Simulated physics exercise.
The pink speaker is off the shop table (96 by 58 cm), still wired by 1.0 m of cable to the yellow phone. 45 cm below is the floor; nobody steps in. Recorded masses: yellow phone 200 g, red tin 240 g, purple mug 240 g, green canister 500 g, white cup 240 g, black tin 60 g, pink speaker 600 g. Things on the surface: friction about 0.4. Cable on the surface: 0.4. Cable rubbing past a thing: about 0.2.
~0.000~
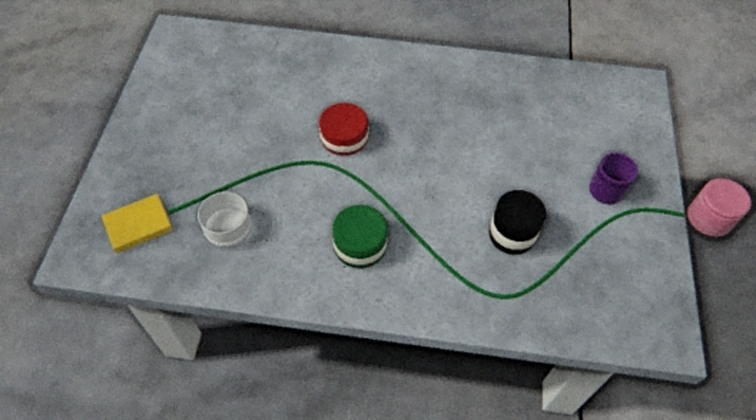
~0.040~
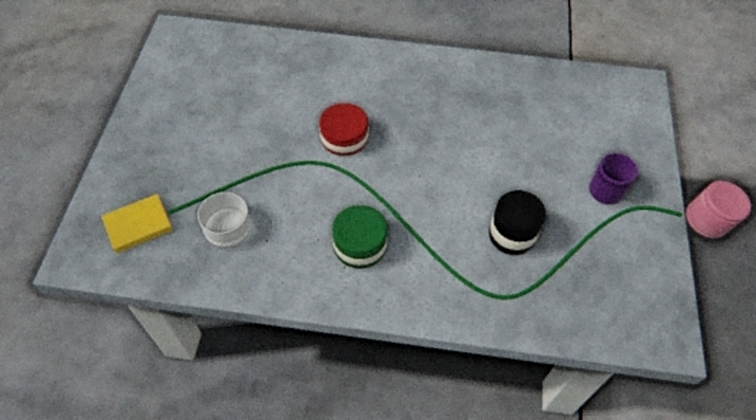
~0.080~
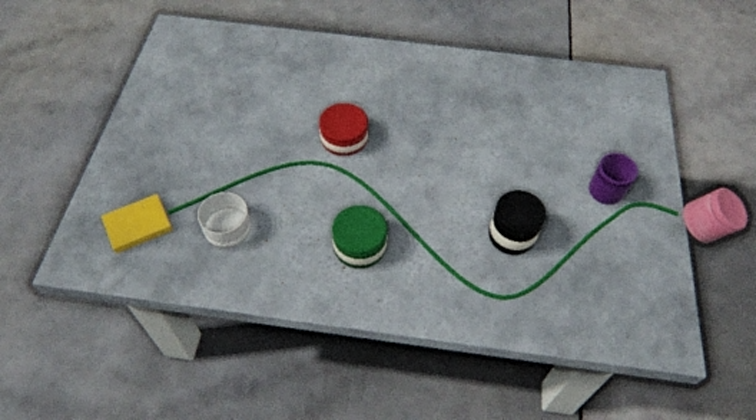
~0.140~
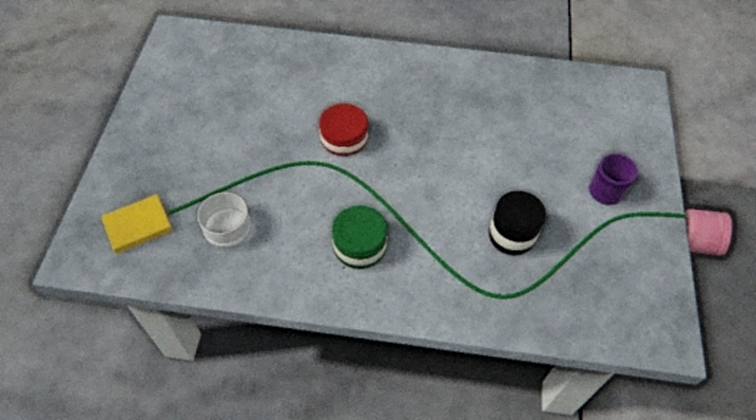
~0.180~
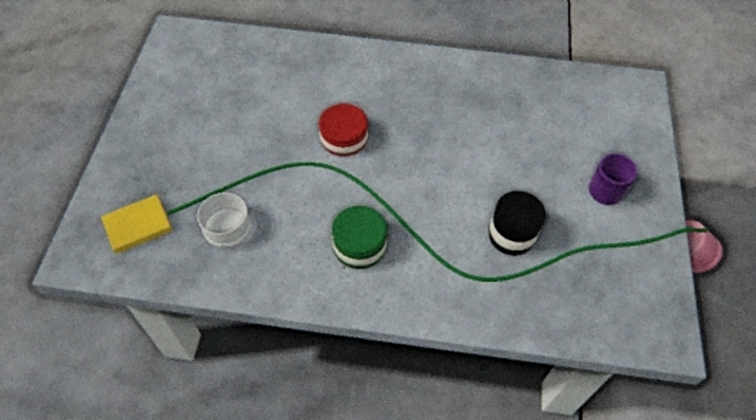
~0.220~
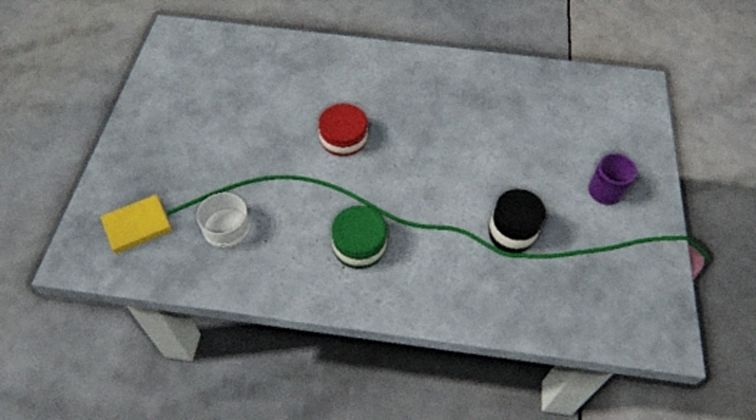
The footage shows a pink cylindrical object sinking beyond the right edge of a gray table, partly disappearing behind it, as the green cable leading to a yellow block shifts and straightens among nearly motionless tins and cups.
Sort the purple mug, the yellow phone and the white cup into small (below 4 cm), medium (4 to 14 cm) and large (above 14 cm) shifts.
Shifts - purple mug: Small; yellow phone: Large; white cup: Medium.
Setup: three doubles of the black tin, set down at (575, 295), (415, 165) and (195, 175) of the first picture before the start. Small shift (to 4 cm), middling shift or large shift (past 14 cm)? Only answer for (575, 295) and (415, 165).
Going in order, I'd call it a short shift for the first and a short shift for the second.
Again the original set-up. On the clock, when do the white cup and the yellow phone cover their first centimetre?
Times: White cup = 0.34 s, yellow phone = 0.28 s.
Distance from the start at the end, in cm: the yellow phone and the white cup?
Yellow phone ~ 35 cm, white cup ~ 10 cm.
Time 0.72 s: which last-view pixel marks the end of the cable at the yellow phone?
It sits close to (387, 183) in the last view.
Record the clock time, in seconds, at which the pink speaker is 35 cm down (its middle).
Time: 0.44 s.
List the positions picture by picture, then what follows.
Purple mug (619, 167); yellow phone (136, 220); white cup (223, 212); cable runs through (624, 214) (540, 282) (431, 251) (348, 173) (235, 183), in the first picture.
Pink speaker (727, 199); cable runs through (622, 213) (431, 251) (235, 183), in the second picture.
Pink speaker (715, 216); cable runs through (431, 251) (235, 183), in the third picture.
Pink speaker (705, 232); cable runs through (626, 216) (431, 251) (235, 184), in the fourth picture.
Pink speaker (694, 247); cable runs through (663, 237) (432, 252) (235, 184), in the fifth picture.
Purple mug (618, 168); yellow phone (135, 221); white cup (222, 213); cable runs through (586, 252) (465, 232) (351, 195) (236, 186), in the sixth picture.
At 0.5 s, the cable's tail end at (299, 206); yellow phone 21 cm off its start, white cup 8 cm off its start, black tin 14 cm off its start.
At 0.7 s, the cable's tail end at (387, 183); yellow phone 35 cm off its start, white cup 9 cm off its start, black tin 15 cm off its start.
At 1.0 s, the cable's tail end at (387, 183); yellow phone 35 cm off its start at (359, 172), white cup 9 cm off its start at (273, 242), black tin 15 cm off its start at (533, 133).
At 1.2 s, the cable's tail end at (387, 183); yellow phone 35 cm off its start, white cup 9 cm off its start, black tin 15 cm off its start.
At 2.4 s, the cable's tail end at (387, 183); yellow phone 35 cm off its start at (359, 172), white cup 9 cm off its start at (273, 242), purple mug 0 cm off its start at (618, 168), black tin 15 cm off its start at (533, 133).
